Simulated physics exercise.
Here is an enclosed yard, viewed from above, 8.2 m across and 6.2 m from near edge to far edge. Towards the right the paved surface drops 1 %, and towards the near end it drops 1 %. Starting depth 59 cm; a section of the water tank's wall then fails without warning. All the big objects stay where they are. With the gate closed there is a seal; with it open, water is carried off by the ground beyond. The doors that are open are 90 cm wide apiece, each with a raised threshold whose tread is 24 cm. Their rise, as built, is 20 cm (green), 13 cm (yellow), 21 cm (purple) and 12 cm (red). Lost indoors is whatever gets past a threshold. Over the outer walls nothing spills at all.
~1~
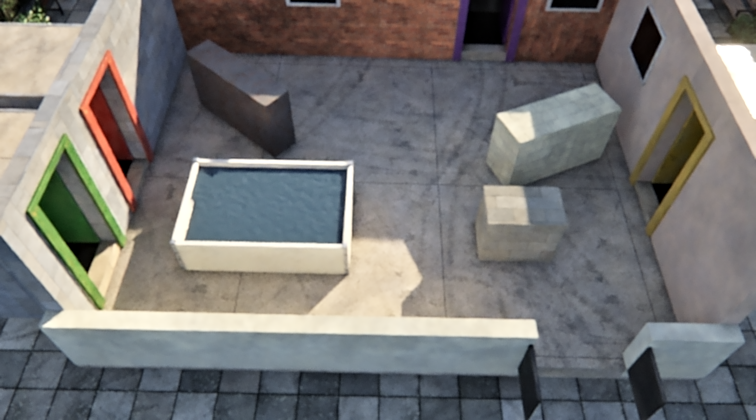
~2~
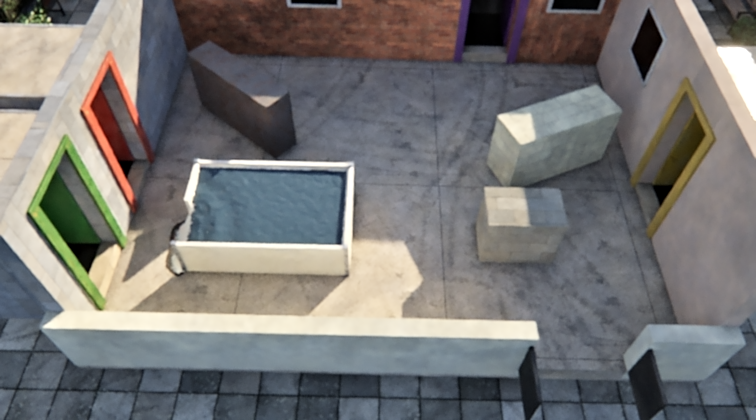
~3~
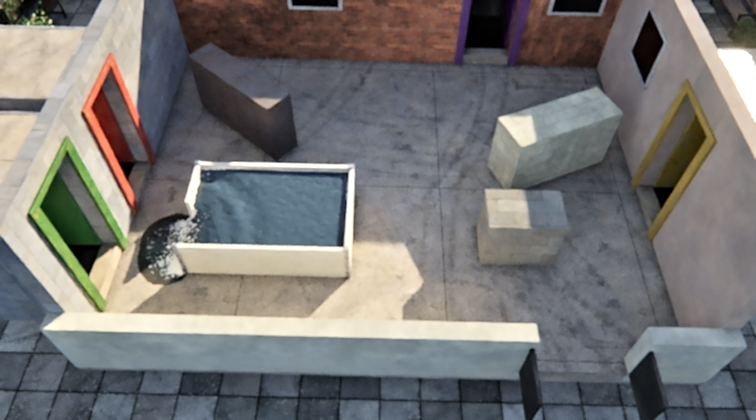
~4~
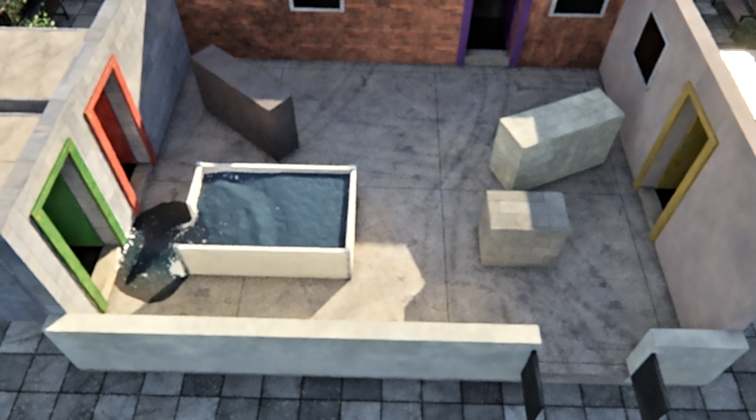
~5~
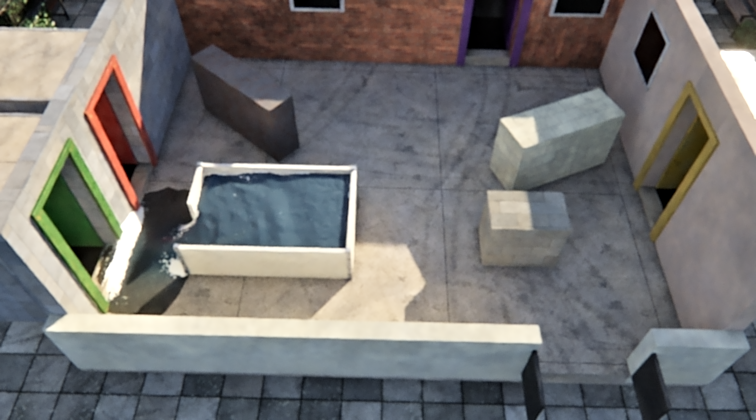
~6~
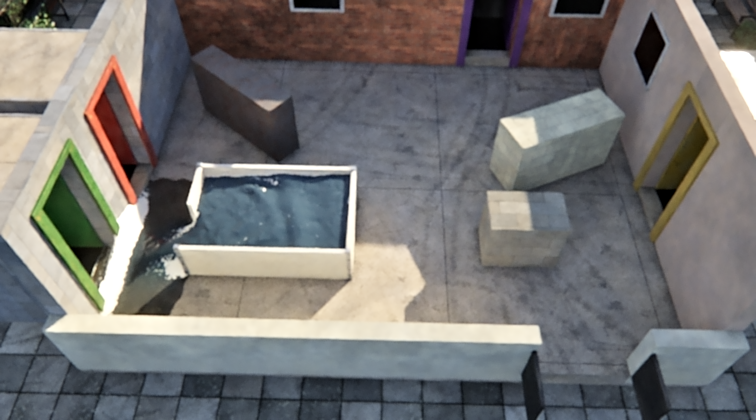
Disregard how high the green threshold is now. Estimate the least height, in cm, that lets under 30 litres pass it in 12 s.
I would say 30 cm.
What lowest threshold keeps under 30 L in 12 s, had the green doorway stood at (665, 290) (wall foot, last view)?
9.5 cm.
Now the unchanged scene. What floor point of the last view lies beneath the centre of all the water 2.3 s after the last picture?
Centre estimate: (236, 236) px, approximately.
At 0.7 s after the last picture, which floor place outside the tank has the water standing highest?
Near (95, 343).
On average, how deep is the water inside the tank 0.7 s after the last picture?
It averages roughly 44 centimetres.
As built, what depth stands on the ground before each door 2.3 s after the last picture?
At the green door the depth is 25 cm, at yellow 0 cm, at purple 0 cm and at red 9 cm.
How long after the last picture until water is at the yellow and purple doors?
Yellow 5.5 s, purple not within the 12 s.
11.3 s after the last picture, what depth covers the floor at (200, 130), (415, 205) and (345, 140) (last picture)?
That's 5, 1 and 2 cm, in the order given.
Then, 0.7 s after the last picture water covers 10 % of the floor, deepest (46 cm) near (95, 343); 34 cm at the green door, 34 litres in over its 20 cm threshold.
Then, 2.3 s after the last picture water covers 25 % of the floor, deepest (32 cm) near (95, 343); 25 cm at the green door, 114 litres in over its 20 cm threshold.
Then, 11.3 s after the last picture water covers 80 % of the floor, deepest (10 cm) near (675, 324); 8 cm at the green door, 128 litres in over its 20 cm threshold.
At the green door as built, the water peaked near 34 cm, 0.7 s after the last picture.
With a threshold of 24.5 cm, 73 litres would have come in within the 12 s; with 33 cm, 13 litres. So under 30 litres takes about 30 cm.
